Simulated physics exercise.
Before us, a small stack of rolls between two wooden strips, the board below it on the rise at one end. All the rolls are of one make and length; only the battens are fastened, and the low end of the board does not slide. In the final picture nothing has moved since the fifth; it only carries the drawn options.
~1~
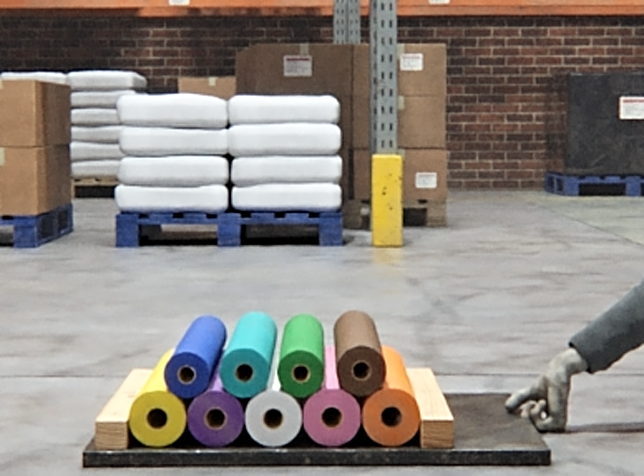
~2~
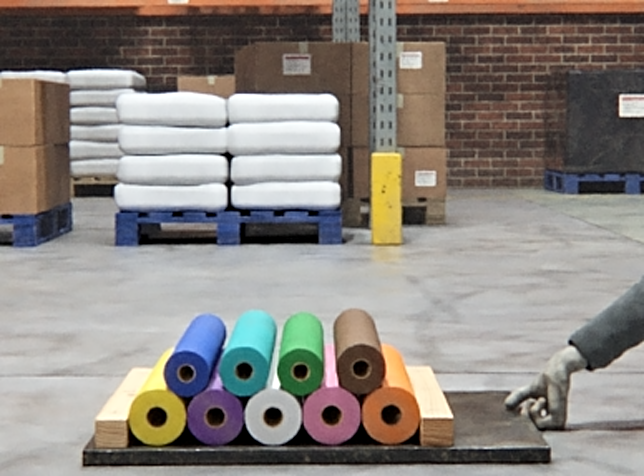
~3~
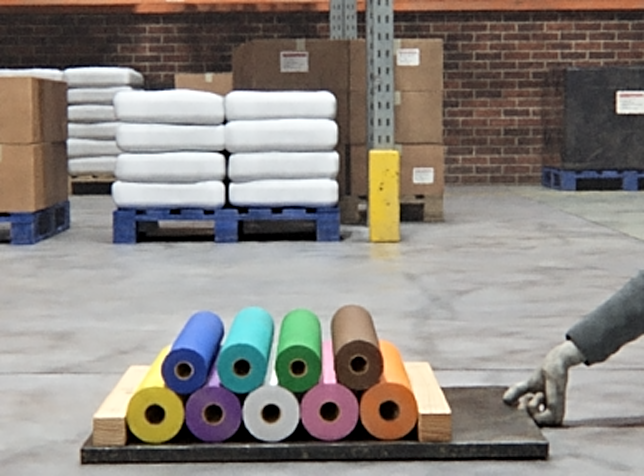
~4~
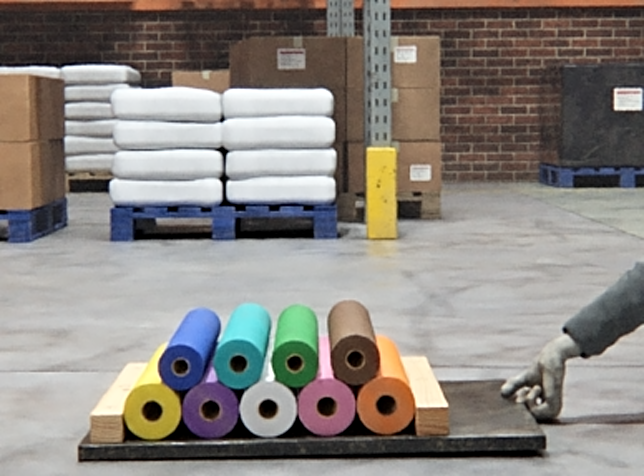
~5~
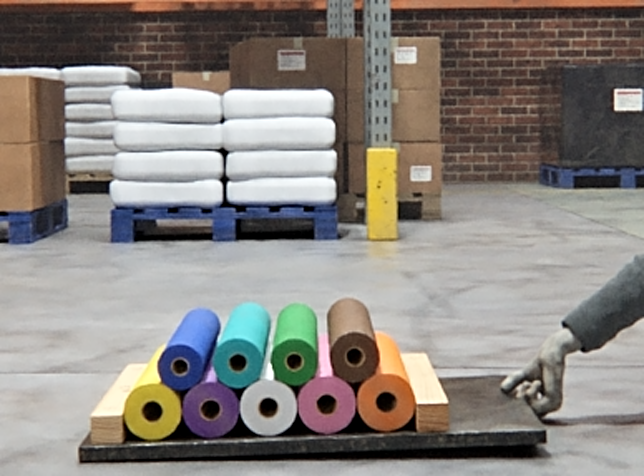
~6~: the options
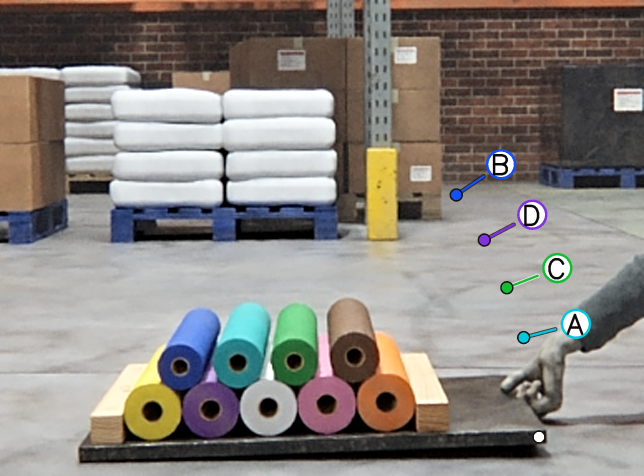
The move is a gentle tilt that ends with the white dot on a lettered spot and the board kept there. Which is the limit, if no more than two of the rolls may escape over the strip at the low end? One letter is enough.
Stop at D.
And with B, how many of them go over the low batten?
The count is four.
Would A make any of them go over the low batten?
No, at A.
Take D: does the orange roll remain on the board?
Yes, with D.
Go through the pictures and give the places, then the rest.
In the first picture, turquoise roll (244, 372); green roll (301, 373); blue roll (187, 374).
In the second picture, blue roll (186, 373); brown roll (361, 368).
In the third picture, board (315, 407); orange roll (389, 410); white roll (271, 413).
In the fourth picture, board (312, 402); yellow roll (152, 411); purple roll (211, 410).
In the fifth picture, board (312, 401); yellow roll (152, 411); purple roll (211, 409).
On the marked copy, A at (524, 337); B at (456, 195); C at (507, 288); D at (484, 240); the white dot at (539, 437).
Taking D. A third of the way, board at 16°.
Two thirds of the way, board at 27°.
When it is over, board at 27°, none over the low batten.
As for the rest, A none over the low batten; B four over the low batten (turquoise, green, blue, brown); C none over the low batten.
